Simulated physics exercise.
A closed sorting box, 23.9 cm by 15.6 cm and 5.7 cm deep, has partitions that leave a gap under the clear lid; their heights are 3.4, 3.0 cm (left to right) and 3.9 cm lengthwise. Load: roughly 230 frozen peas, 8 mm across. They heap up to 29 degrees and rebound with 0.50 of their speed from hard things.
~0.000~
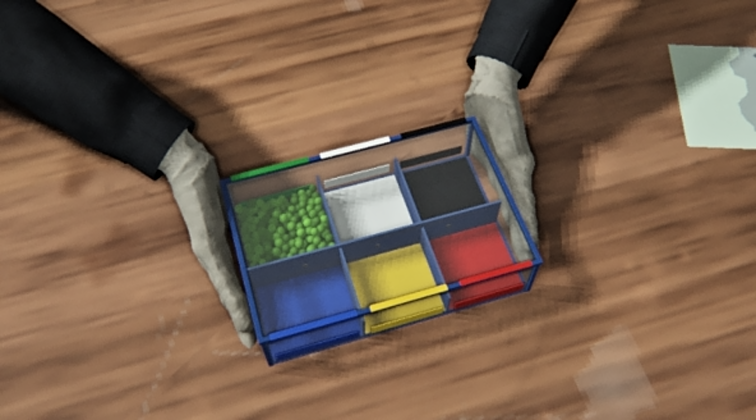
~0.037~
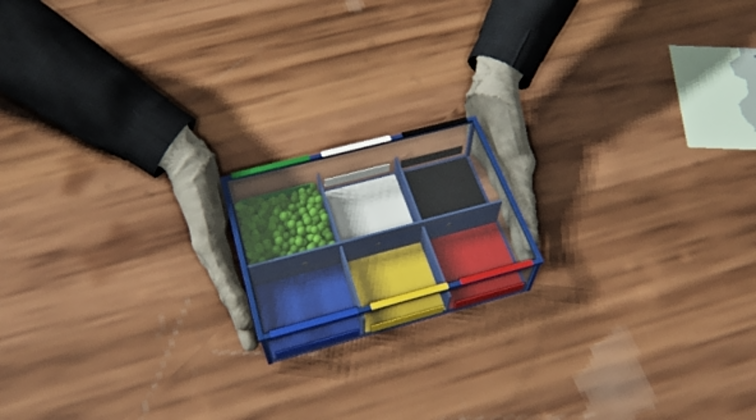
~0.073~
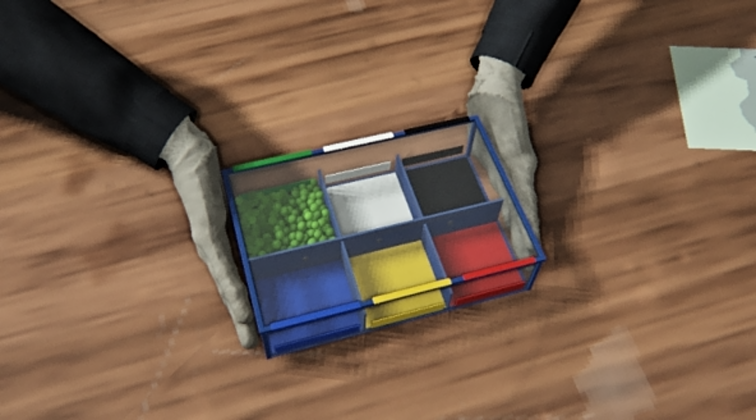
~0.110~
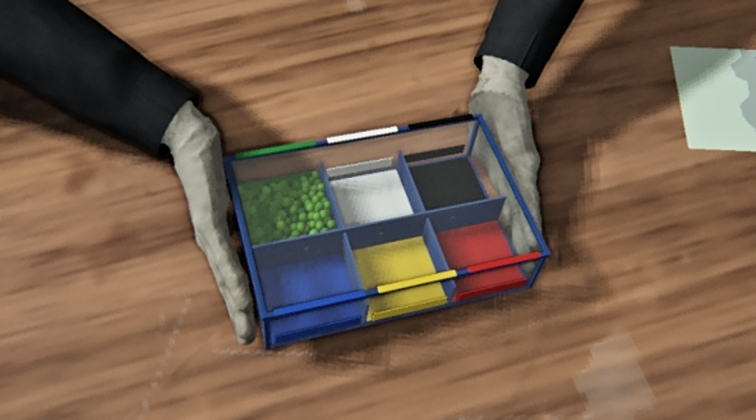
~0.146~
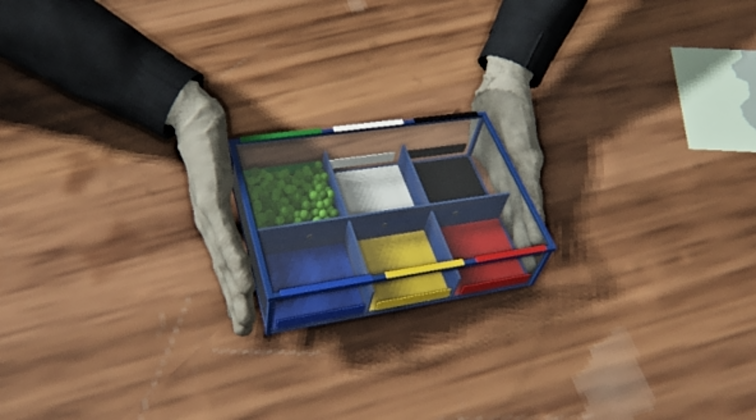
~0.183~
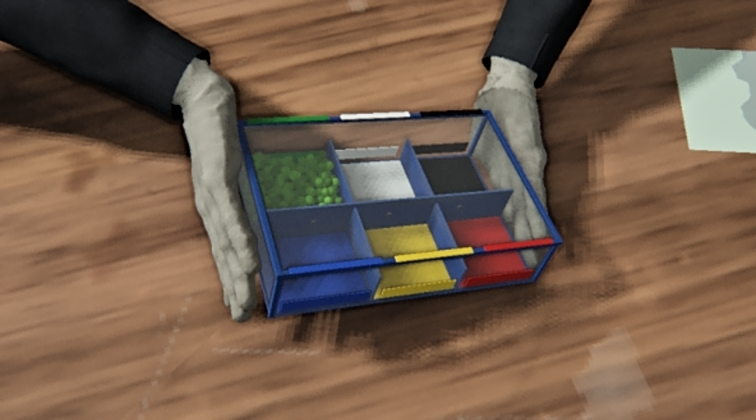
A clear-lidded box of green peas tilts gradually backward between two gray hands above a wooden table.
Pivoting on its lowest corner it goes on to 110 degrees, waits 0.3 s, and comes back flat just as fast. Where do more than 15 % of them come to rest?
Red: Below, blue: Below, green: Below, yellow: Below, white: Below, black: Above.
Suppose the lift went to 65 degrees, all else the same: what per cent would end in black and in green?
In that case black 20; green 65.
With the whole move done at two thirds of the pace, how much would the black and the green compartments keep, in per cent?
Then: Black 85; green 10.
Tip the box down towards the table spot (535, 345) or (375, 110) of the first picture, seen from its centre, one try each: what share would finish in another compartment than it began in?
Some 80 and 25 per cent.
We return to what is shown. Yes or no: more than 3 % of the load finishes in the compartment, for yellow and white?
Yellow no, white yes.
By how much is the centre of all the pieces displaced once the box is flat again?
Some 15.0 cm.
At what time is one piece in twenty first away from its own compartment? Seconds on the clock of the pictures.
Near 0.65 s.
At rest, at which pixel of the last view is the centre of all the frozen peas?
Near (447, 180).
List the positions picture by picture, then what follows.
Box tilt 0 degrees, front corners at (263, 339) and (537, 261); green 100 %, in the first frame.
Box tilt 1 degrees, front corners at (263, 336) and (537, 260), in the second frame.
Box tilt 3 degrees, front corners at (264, 328) and (540, 258), lowest corner right back, in the third frame.
Box tilt 7 degrees, front corners at (267, 314) and (544, 253), lowest corner right back, in the fourth frame.
Box tilt 12 degrees, front corners at (272, 295) and (550, 247), lowest corner right back, in the fifth frame.
Box tilt 17 degrees, front corners at (281, 273) and (556, 241), lowest corner right back; green 100 %. Its pace works out near 135 degrees a second, in the sixth frame.
After 1.07 s, tilt 110 degrees; green 40 %, white 10 %, black 45 %.
After 1.66 s, tilt 58 degrees; green 10 %, white 5 %, black 85 %.
Then, at 2.30 s, tilt 0 degrees; green 10 %, white 5 %, black 85 %.
In the end, at 2.7 s, red 0 %, blue 0 %, green 10 %, yellow 0 %, white 5 %, black 85 %.
